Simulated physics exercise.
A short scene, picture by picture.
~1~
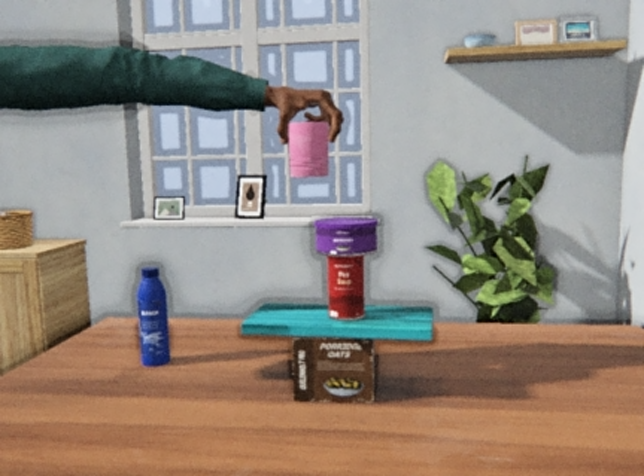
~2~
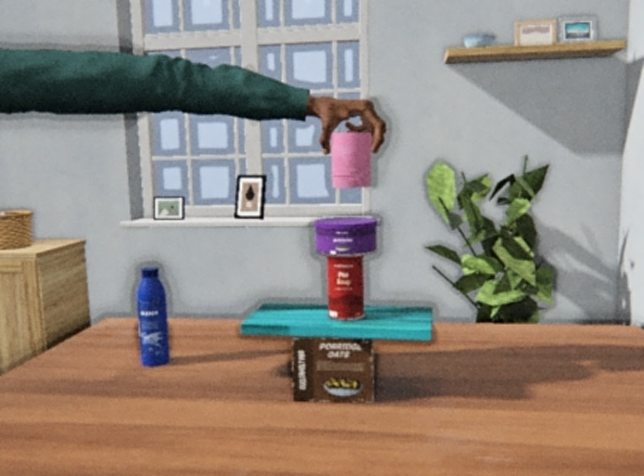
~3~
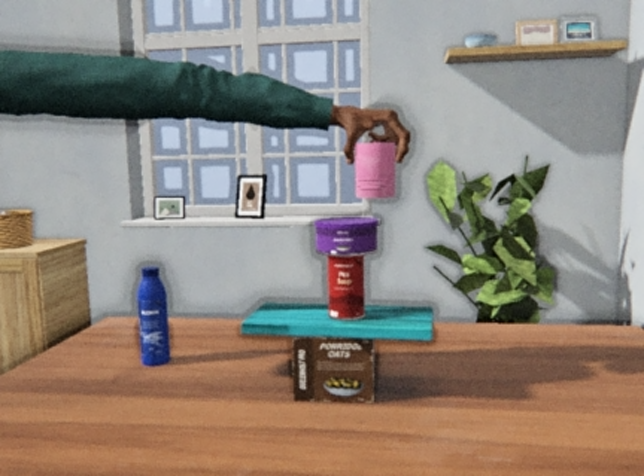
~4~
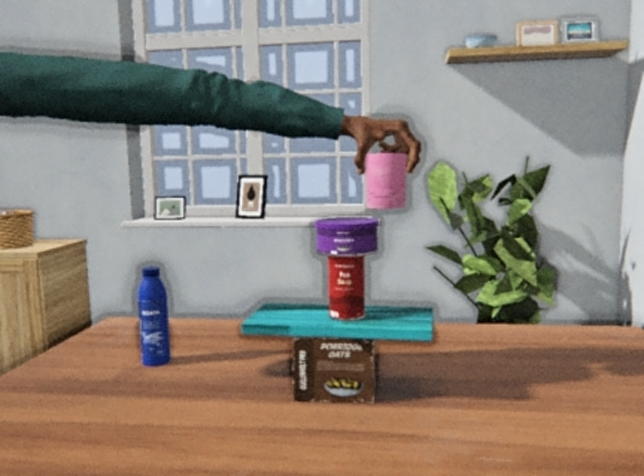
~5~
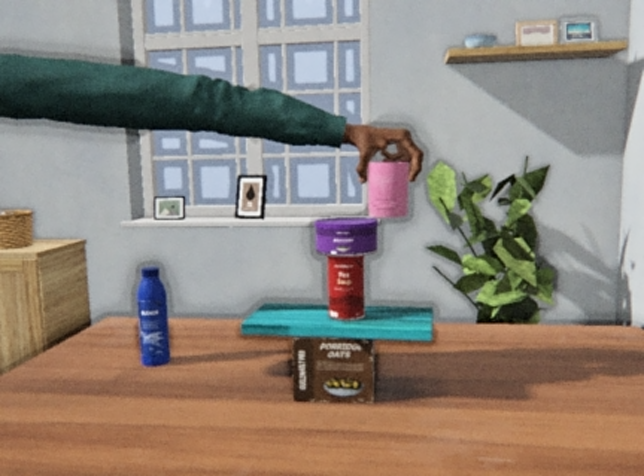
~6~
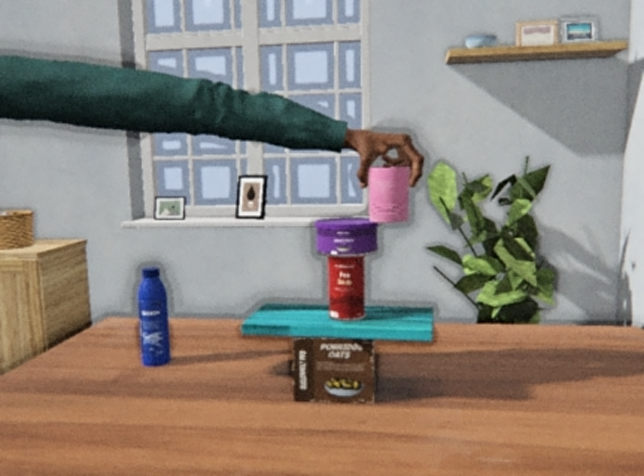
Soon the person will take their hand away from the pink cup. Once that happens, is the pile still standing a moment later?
No: I reckon it doesn't sit tight.
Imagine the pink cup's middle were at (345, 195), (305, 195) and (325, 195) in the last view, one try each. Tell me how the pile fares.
In the first case it stays up; in the second case it comes apart; in the third case it keeps its balance.
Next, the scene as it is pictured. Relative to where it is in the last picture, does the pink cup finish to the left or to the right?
To the right.
Then, 0.40 s later than the last frame, pink cup now fallen.
Then, 0.60 s later than the last frame, things are still on the move.
Then, 0.90 s later than the last frame, pink cup resting near (445, 365).
Then, 2.00 s later than the last frame, nothing new.
When it is over, fallen, pink cup; the other 5 as before. End places, in pixels of the last picture, pink cup near (456, 371). The pile gives way.
